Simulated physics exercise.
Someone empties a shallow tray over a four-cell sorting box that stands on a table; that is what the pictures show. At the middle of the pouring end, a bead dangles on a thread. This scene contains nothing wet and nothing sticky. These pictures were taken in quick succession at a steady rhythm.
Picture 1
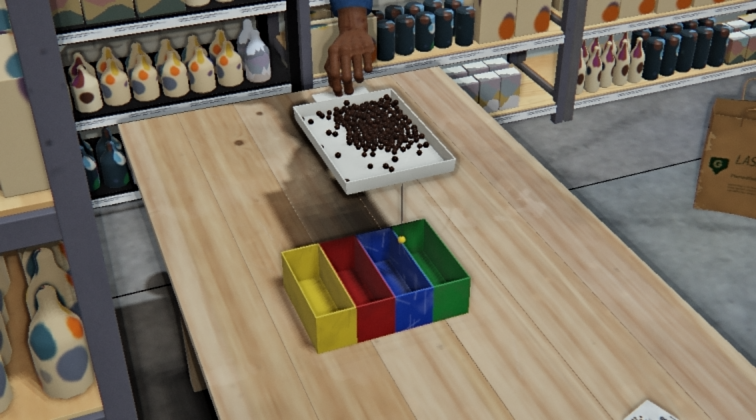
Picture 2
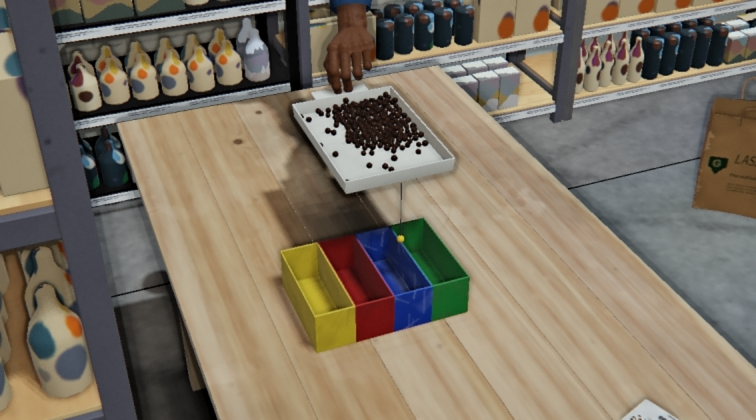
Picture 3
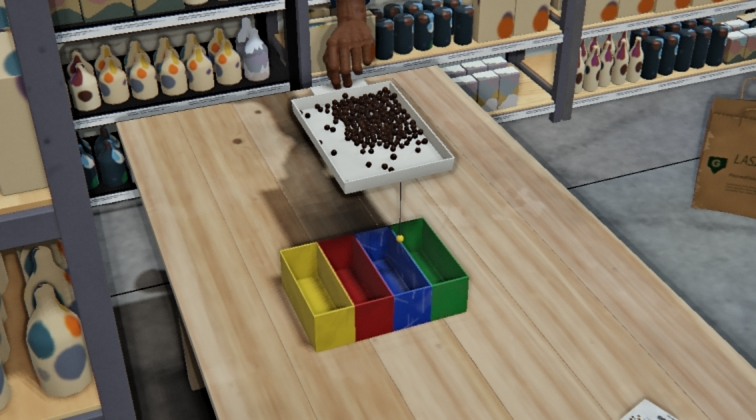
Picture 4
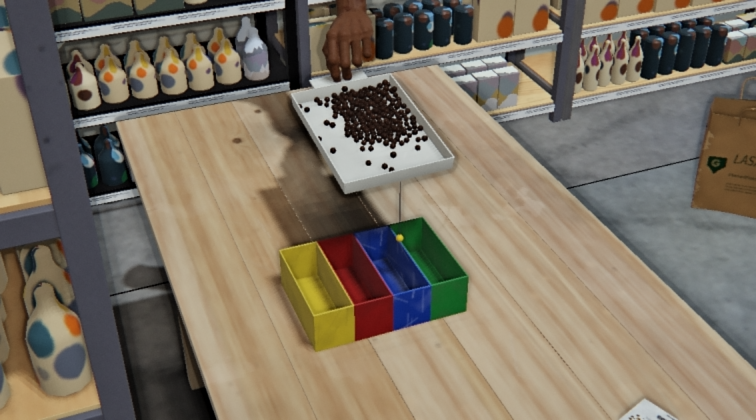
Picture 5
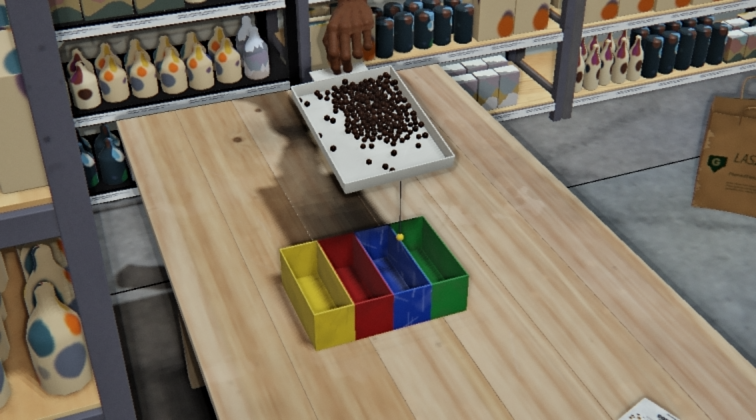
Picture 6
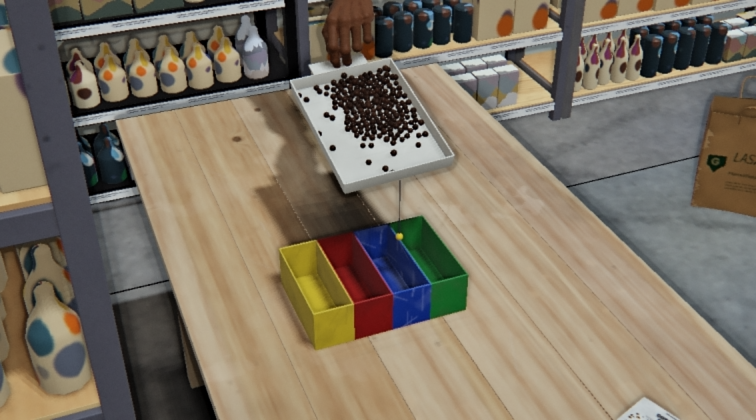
A shallow white tray of small dark brown balls tilts slightly toward the viewer over a wooden table, seen from above by a still camera among store shelves of patterned bottles and boxes. Below it sits an open box with yellow, red, blue and green cells from left to right. A hand at the tray's far edge gradually raises that end, while the balls shift slightly and a small yellow bead hangs from the near edge.
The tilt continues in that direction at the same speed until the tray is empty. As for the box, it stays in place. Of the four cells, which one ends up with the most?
The red cell ends up with the most.
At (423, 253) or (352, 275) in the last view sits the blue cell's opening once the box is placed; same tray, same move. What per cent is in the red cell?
You'd get 40 in a hundred the first time and 0 in a hundred the second.
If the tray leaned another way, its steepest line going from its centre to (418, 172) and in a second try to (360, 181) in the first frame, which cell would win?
Green first, that red cell second.
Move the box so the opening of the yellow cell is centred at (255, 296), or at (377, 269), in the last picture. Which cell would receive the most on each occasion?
So the first one goes to that green cell and the second to that yellow cell.
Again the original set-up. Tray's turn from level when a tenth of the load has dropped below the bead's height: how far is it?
Roughly 90 degrees of tilt.
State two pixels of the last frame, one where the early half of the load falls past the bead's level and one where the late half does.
For the early half I get (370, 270), and for the late half (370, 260).
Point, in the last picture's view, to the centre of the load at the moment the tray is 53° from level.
Around (380, 158).
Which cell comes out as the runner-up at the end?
Place 2: The cell in blue.
Just after the last frame, tray tipped steeply; almost all on the tray; just a few in the red cell; just a few falling or outside the box.
A moment on, tray tipped right over; the larger part on the tray; about a tenth in the red cell; just a few in the blue cell; just a few in the yellow cell; just a few in the green cell; about a tenth falling or outside the box.
Further on, tray tipped past a quarter turn; roughly two thirds in the red cell; roughly a quarter in the blue cell; about a tenth in the yellow cell; about a tenth in the green cell; just a few falling or outside the box.
When it is over, tray tipped past a quarter turn; roughly two thirds in the red cell; roughly a quarter in the blue cell; about a tenth in the yellow cell; about a tenth in the green cell; just a few outside the box.
